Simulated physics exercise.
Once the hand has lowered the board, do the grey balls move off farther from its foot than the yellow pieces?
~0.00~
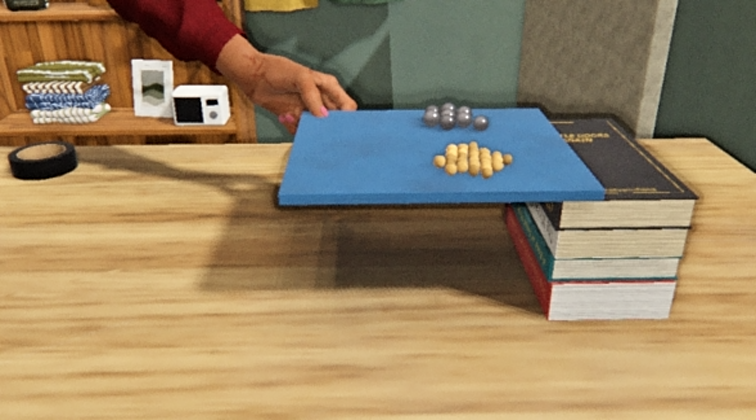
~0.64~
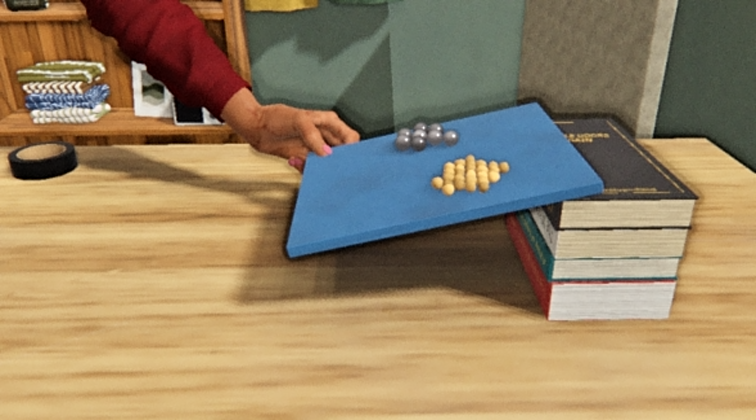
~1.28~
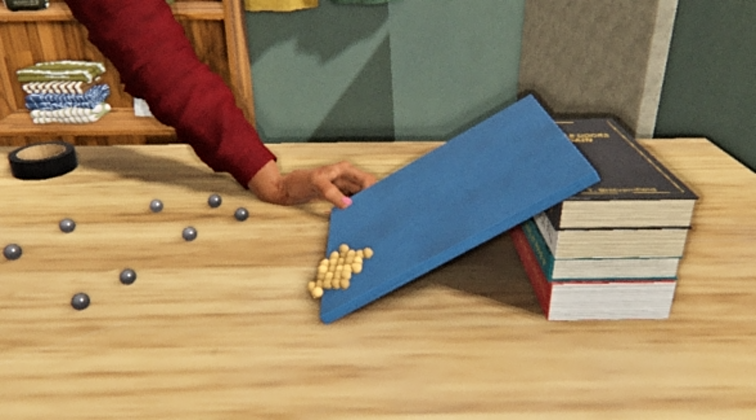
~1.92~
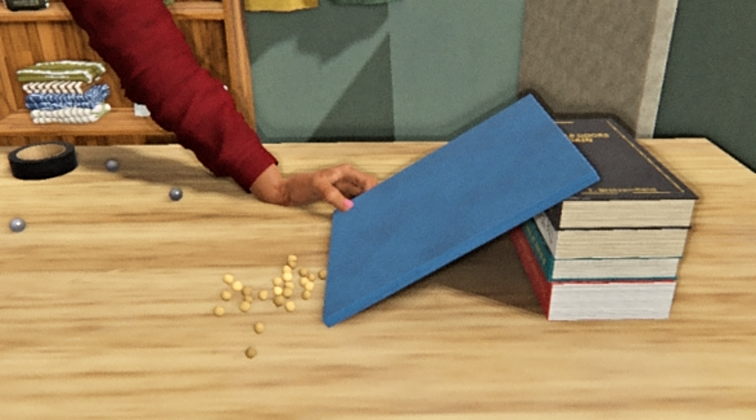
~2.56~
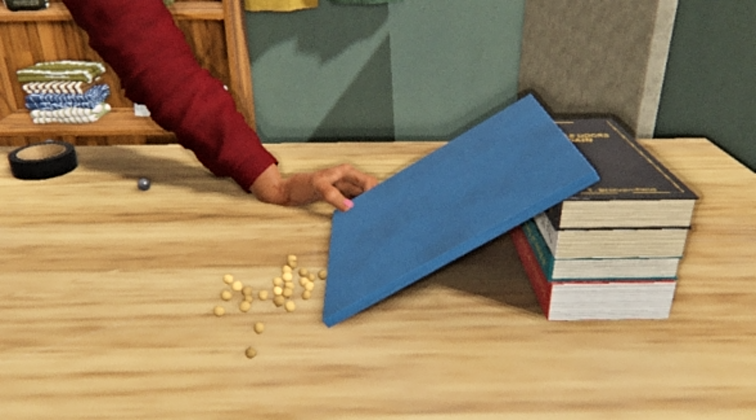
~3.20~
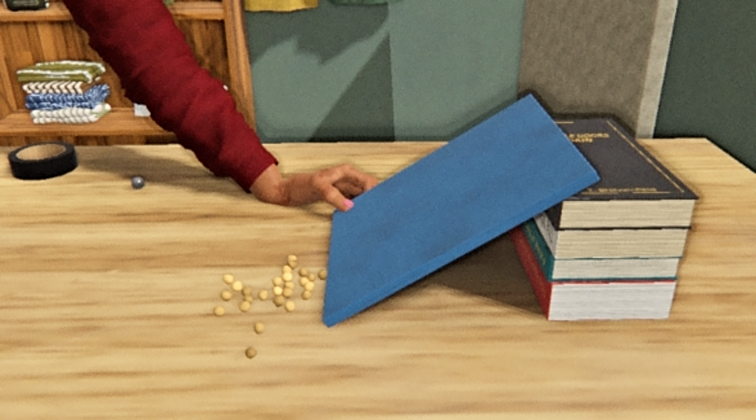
Yes, the grey balls roll well away to the left and most go out of sight, while the yellow pieces stay scattered close to the foot of the board.
Grey balls roll far left off the lowered blue board, while yellow pieces stop nearby.
